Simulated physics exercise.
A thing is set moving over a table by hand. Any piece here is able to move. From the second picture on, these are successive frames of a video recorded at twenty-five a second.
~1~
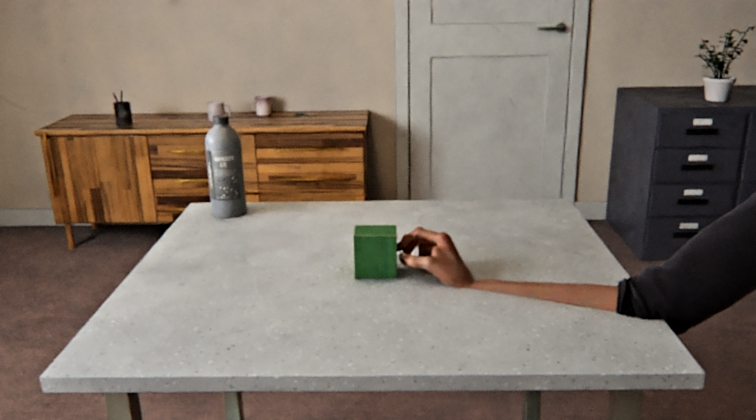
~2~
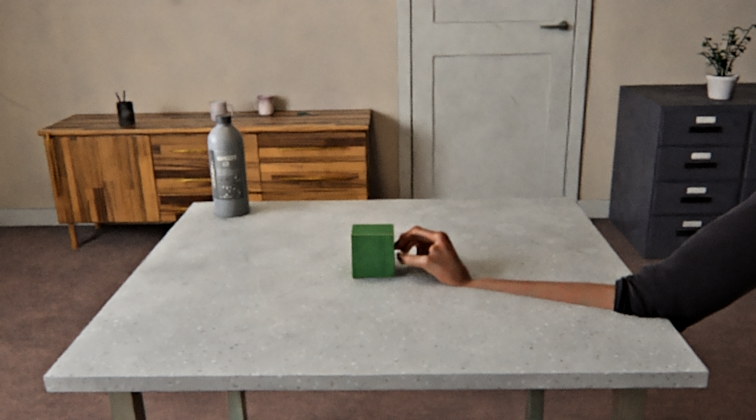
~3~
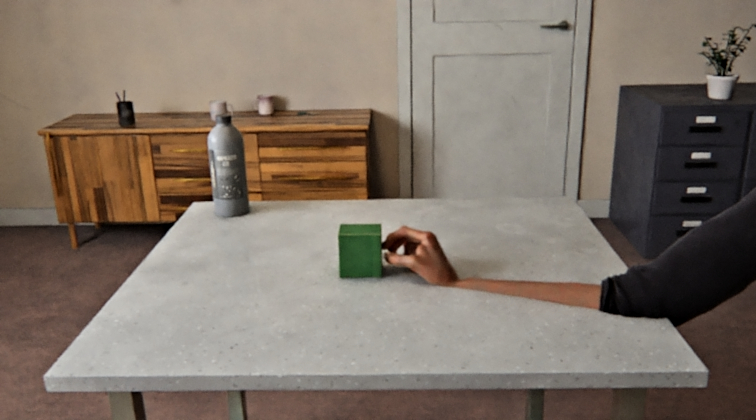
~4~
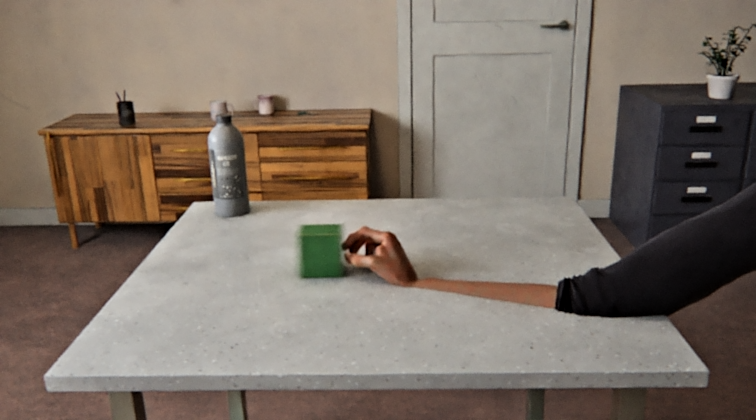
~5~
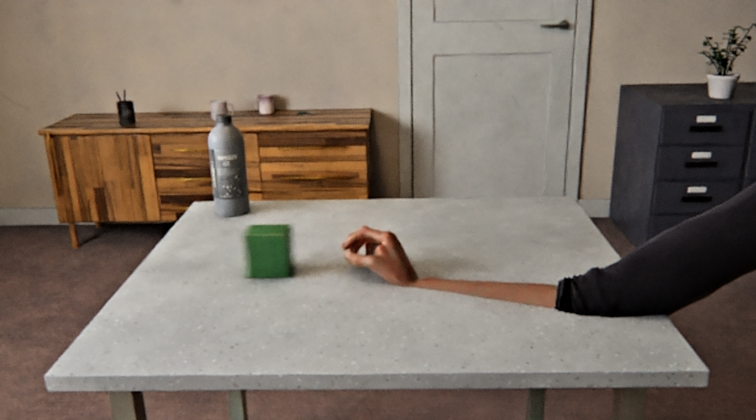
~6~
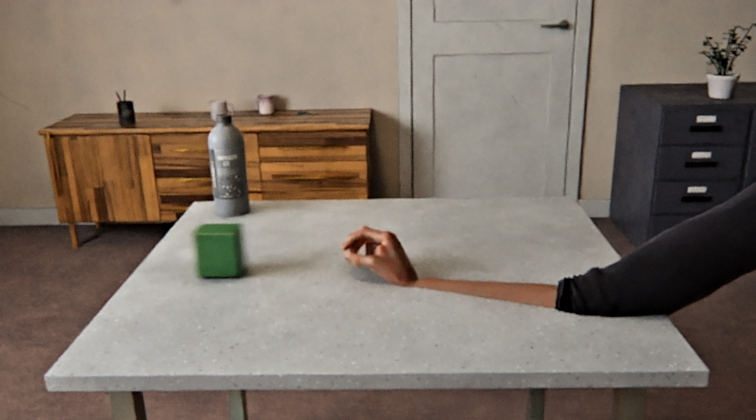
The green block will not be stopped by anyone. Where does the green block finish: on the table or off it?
Off it.
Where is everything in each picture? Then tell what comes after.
The first picture shows under the hand; green block (376, 252).
The second picture shows under the hand; green block (373, 251).
The third picture shows under the hand; green block (361, 251).
The fourth picture shows green block (321, 251).
The fifth picture shows green block (269, 251) moved about its own width.
The sixth picture shows green block (220, 250) moved well along.
Then, 0.20 s later than the last frame, green block now off the table.
Then, 0.30 s later than the last frame, things are still on the move.
Then, 0.50 s later than the last frame, as before.
When it is over, off the table, green block.
